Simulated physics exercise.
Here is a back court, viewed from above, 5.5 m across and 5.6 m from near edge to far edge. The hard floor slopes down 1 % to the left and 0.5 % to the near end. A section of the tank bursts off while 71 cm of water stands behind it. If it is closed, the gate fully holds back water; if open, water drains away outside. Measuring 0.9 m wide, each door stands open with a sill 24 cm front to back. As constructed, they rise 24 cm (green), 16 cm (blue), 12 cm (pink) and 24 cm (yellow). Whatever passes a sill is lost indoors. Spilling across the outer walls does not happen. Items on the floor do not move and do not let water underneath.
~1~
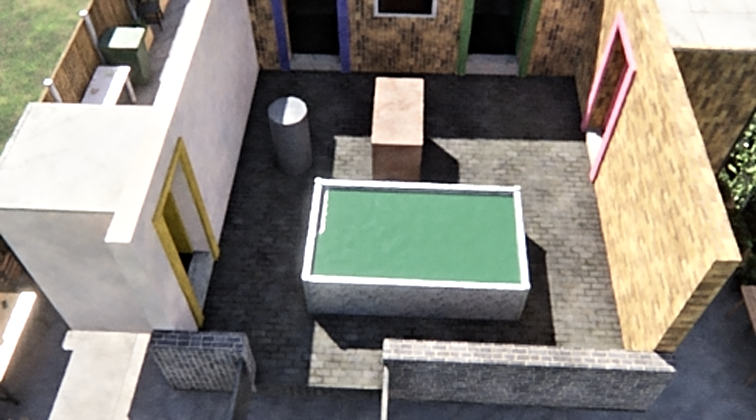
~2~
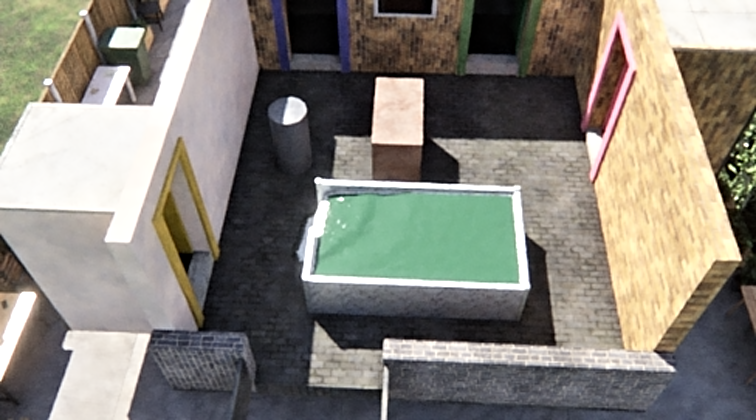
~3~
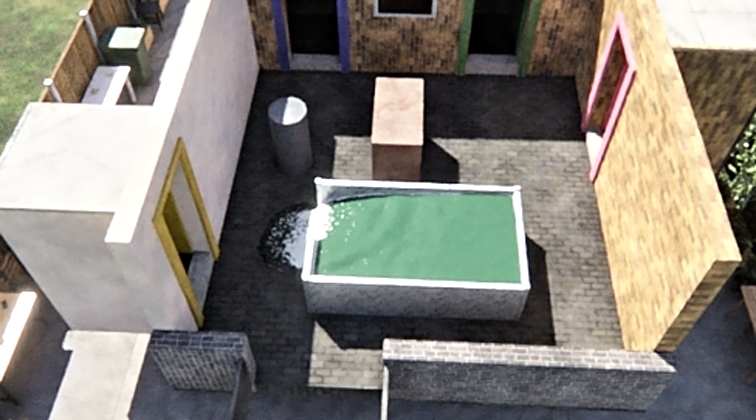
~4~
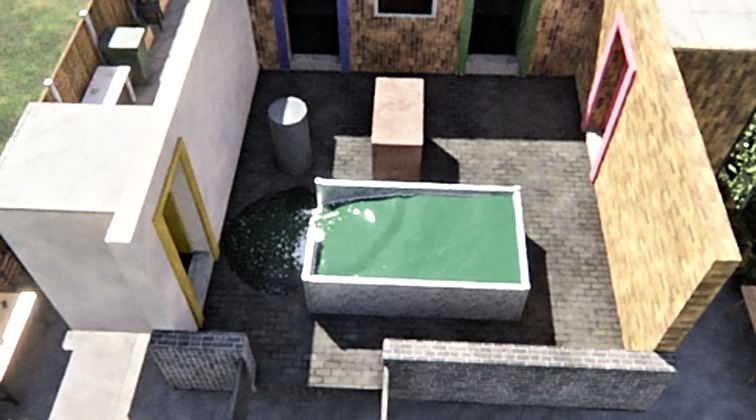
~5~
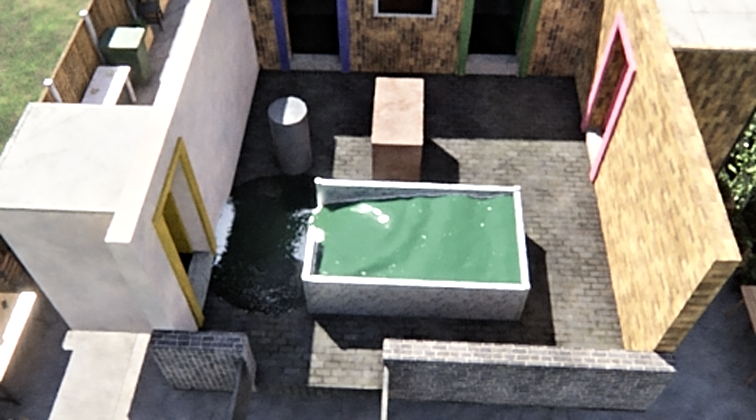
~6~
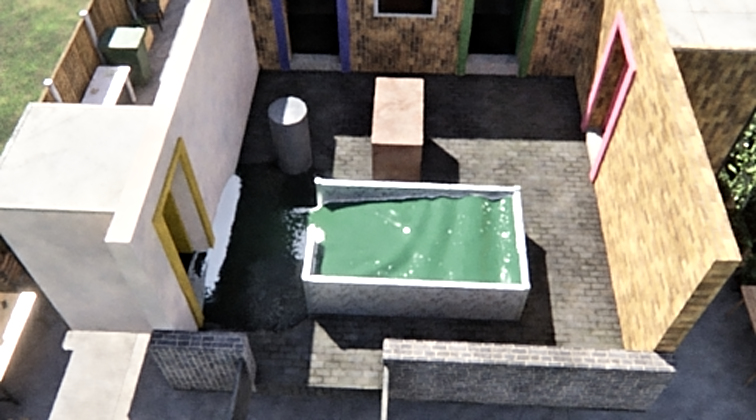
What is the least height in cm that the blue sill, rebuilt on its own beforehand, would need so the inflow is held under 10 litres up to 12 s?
Around 20 cm would be enough.
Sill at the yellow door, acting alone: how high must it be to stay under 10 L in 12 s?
The yellow door needs around 27 cm.
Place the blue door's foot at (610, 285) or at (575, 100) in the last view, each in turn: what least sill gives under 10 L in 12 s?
Roughly 8.5 cm for the first and 9.5 cm for the second.
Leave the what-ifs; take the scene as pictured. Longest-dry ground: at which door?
Pink.
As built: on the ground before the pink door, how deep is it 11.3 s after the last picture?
It works out to about 6.5 centimetres deep.
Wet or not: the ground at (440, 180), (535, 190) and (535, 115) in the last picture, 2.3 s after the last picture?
Status: Clear / clear / clear.
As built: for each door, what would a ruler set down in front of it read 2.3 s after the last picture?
Depth (cm): Green 0 / blue 22 / pink 0 / yellow 21.
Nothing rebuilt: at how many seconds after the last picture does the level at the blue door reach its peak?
2.0 s.
Then, 0.7 s after the last picture water covers 20 % of the floor, deepest (42 cm) near (234, 236); it has not reached the blue door.
Then, 2.3 s after the last picture water covers 45 % of the floor, deepest (32 cm) near (195, 350); 22 cm at the blue door, 11 litres in over its 16 cm sill.
Then, 11.3 s after the last picture water covers 95 % of the floor, deepest (14 cm) near (551, 377); 8 cm at the blue door, 31 litres in over its 16 cm sill.
At the blue door as built, the water peaked near 23 cm, 2.1 s after the last picture.
With a sill of 17.5 cm, 20 litres would have come in within the 12 s; with 23.5 cm, 1 litre. So under 10 litres takes about 20 cm.
